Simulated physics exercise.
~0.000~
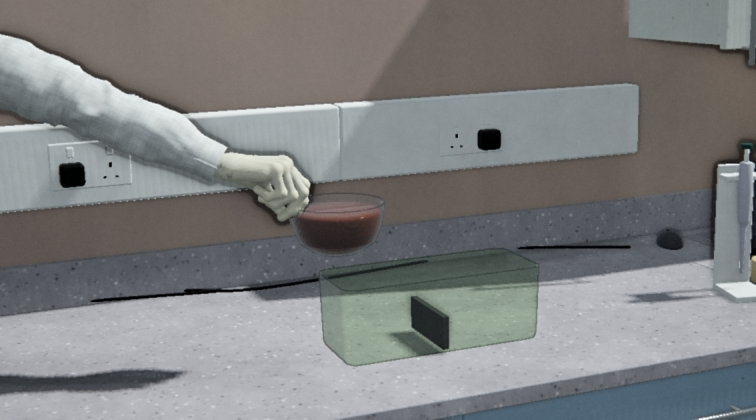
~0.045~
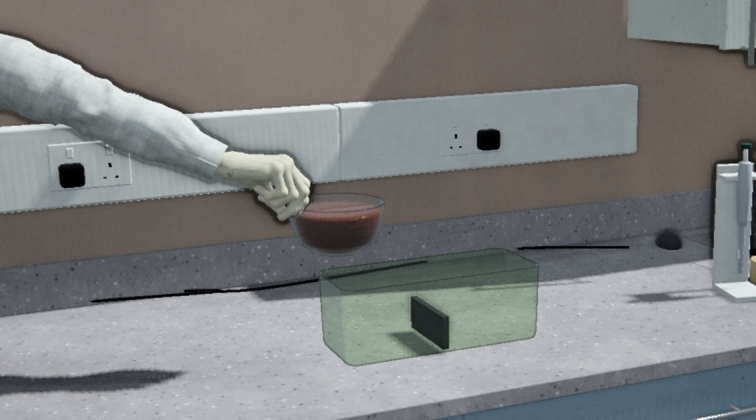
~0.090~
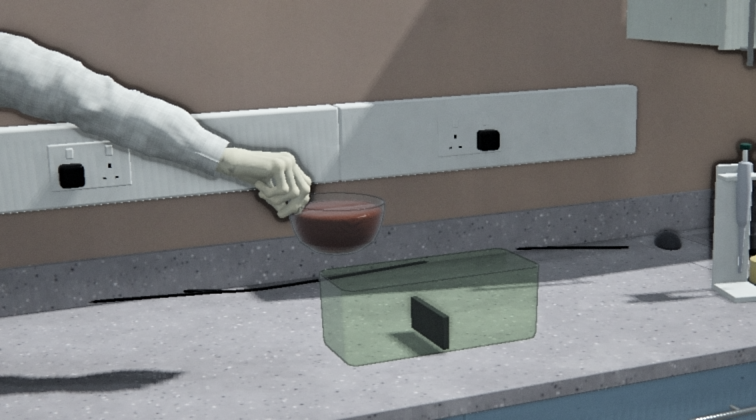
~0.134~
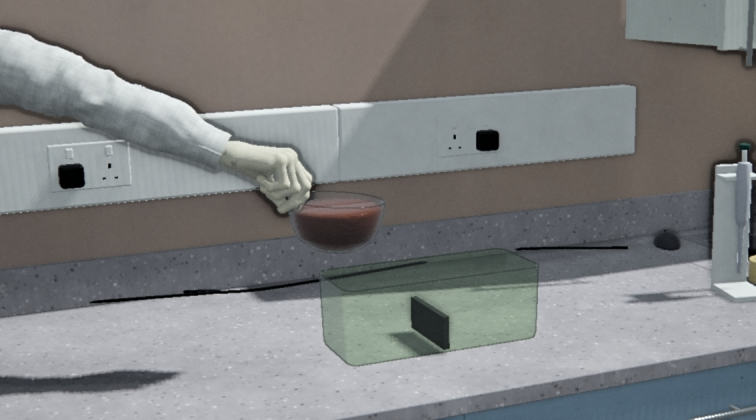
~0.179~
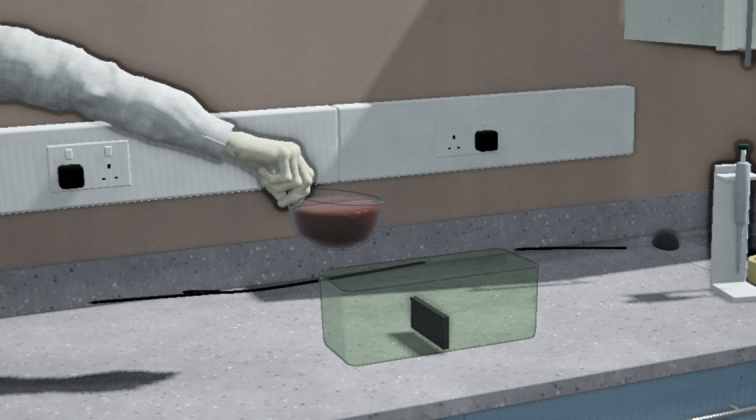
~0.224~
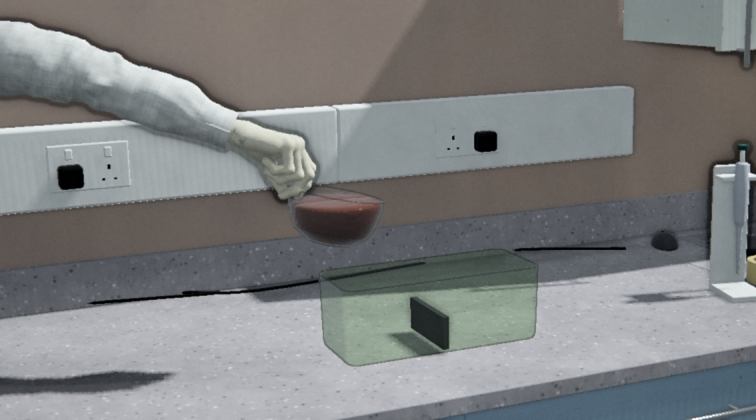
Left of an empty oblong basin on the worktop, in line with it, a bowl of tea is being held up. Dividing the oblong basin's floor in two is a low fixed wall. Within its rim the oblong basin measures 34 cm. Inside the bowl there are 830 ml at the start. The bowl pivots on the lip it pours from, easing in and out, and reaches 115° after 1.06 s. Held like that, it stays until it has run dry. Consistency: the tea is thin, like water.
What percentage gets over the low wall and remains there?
88 %.
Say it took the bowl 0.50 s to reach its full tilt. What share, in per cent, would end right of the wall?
In that case, roughly 65 per cent.
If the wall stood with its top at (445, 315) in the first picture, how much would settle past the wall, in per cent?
Estimate: Close to 65 per cent.
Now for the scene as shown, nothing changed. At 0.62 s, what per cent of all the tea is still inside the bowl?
Close to 48 in a hundred.
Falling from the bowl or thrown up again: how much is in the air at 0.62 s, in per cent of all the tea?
40 per cent.
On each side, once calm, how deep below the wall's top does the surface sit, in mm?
I'd say some 52 mm on the left and some 22 mm on the right.
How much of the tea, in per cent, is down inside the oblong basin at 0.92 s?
About 86 %.
After 0.62 s the tilt is 73° and 47 per cent is still to pour, 6 is left of the wall and 6 right of it.
After 0.92 s the tilt is 110° and 1 per cent is still to pour, 7 is left of the wall and 79 right of it.
After 1.23 s the tilt is 115° and 0 per cent is still to pour, 11 is left of the wall and 88 right of it.
After 1.56 s the tilt is 115° and 0 per cent is still to pour, 11 is left of the wall and 88 right of it.
In the end 11 per cent lies left of the wall, 88 right of it and 1 outside.
